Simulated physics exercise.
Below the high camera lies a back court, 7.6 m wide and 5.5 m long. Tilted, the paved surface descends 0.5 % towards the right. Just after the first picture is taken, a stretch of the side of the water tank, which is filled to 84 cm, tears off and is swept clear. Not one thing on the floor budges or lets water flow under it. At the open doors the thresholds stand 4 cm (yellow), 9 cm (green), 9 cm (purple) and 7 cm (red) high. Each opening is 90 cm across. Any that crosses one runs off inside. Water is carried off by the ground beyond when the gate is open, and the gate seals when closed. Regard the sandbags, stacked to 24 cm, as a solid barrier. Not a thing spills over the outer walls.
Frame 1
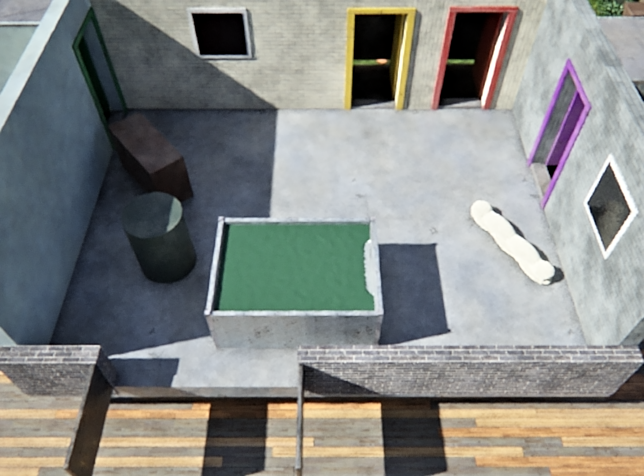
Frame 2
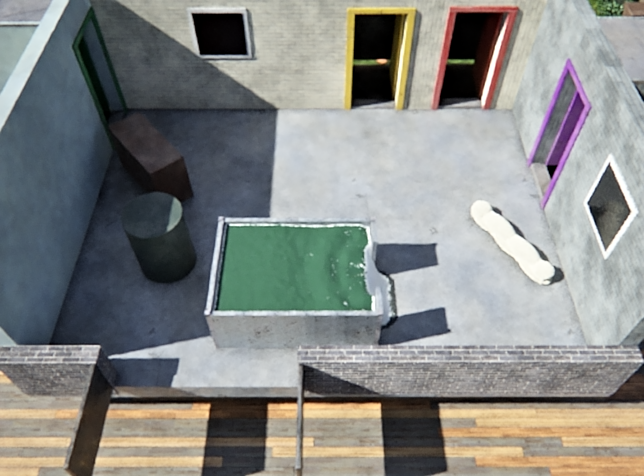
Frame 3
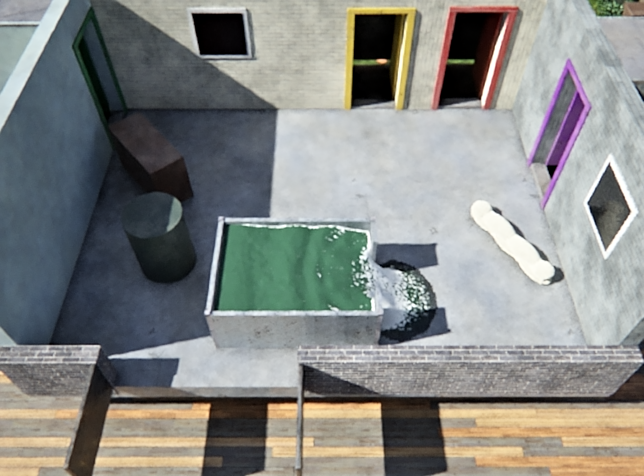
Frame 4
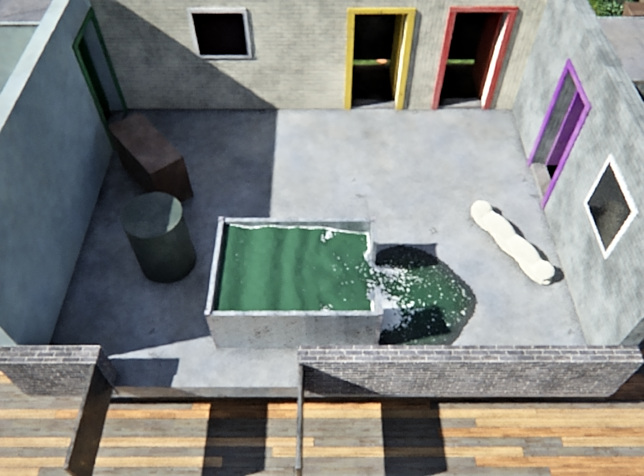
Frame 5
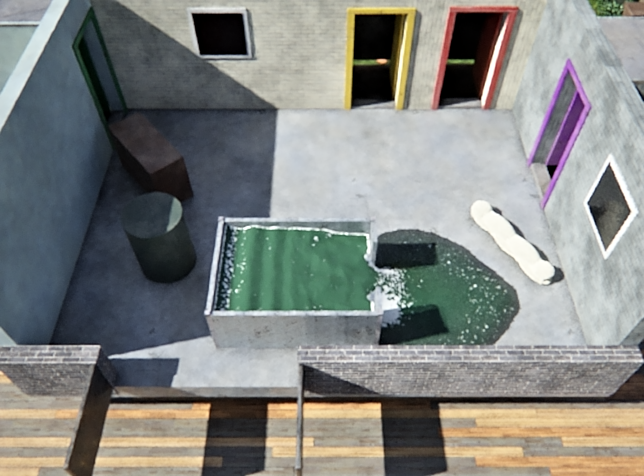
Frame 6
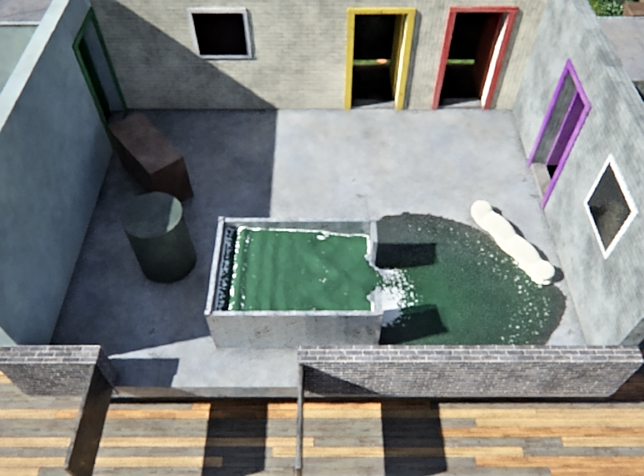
The footage shows a walled court seen from above, where green water bursts through the right side of a rectangular tank and spreads rightward across the grey floor in a widening, foam-flecked pool, reaching the pale sandbags.
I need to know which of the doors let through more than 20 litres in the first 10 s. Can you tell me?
My prediction: At the yellow door the amount will overshoot the limit; at the green door the amount will not overshoot the limit; at the purple door the amount will not overshoot the limit; at the red door the amount will overshoot the limit.
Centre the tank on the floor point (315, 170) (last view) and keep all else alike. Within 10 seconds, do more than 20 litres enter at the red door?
Against the limit, the red door gets more than that.
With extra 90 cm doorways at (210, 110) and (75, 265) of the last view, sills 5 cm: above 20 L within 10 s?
In the order given, lower then lower.
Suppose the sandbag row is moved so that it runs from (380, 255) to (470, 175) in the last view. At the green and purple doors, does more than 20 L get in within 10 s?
Then the green door is short of it and the purple door is over the mark.
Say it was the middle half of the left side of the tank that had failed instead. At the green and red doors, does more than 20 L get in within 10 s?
Outcome at green: Not exceeded; outcome at red: Not exceeded.
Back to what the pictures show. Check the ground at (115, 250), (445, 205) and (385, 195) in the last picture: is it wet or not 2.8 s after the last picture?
Untouched, soaked, soaked.
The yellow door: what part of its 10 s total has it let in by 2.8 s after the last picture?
By that time, around 0 per cent.
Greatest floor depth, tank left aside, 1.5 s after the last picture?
Max around 46 cm.
Then, 0.7 s after the last picture water covers 20 % of the floor and is deepest (52 cm) near (580, 370); yellow door not reached, green door not reached, purple door not reached, red door not reached.
Then, 1.5 s after the last picture water covers 30 % of the floor and is deepest (46 cm) near (525, 358); yellow door not reached, green door not reached, purple door 4 cm at the sill, 0 L in, red door not reached.
Then, 2.8 s after the last picture water covers 45 % of the floor and is deepest (30 cm) near (453, 313); yellow door 5 cm at the sill, 0 L in, green door not reached, purple door 4 cm at the sill, 0 L in, red door 12 cm at the sill, 1 L in.
Then, 5.3 s after the last picture water covers 65 % of the floor and is deepest (22 cm) near (475, 302); yellow door 11 cm at the sill, 47 L in, green door not reached, purple door 3 cm at the sill, 0 L in, red door 12 cm at the sill, 42 L in.
Then, 9.3 s after the last picture water covers 85 % of the floor and is deepest (12 cm) near (489, 370); yellow door 10 cm at the sill, 122 L in, green door 9 cm at the sill, 2 L in, purple door 8 cm at the sill, 0 L in, red door 6 cm at the sill, 65 L in.
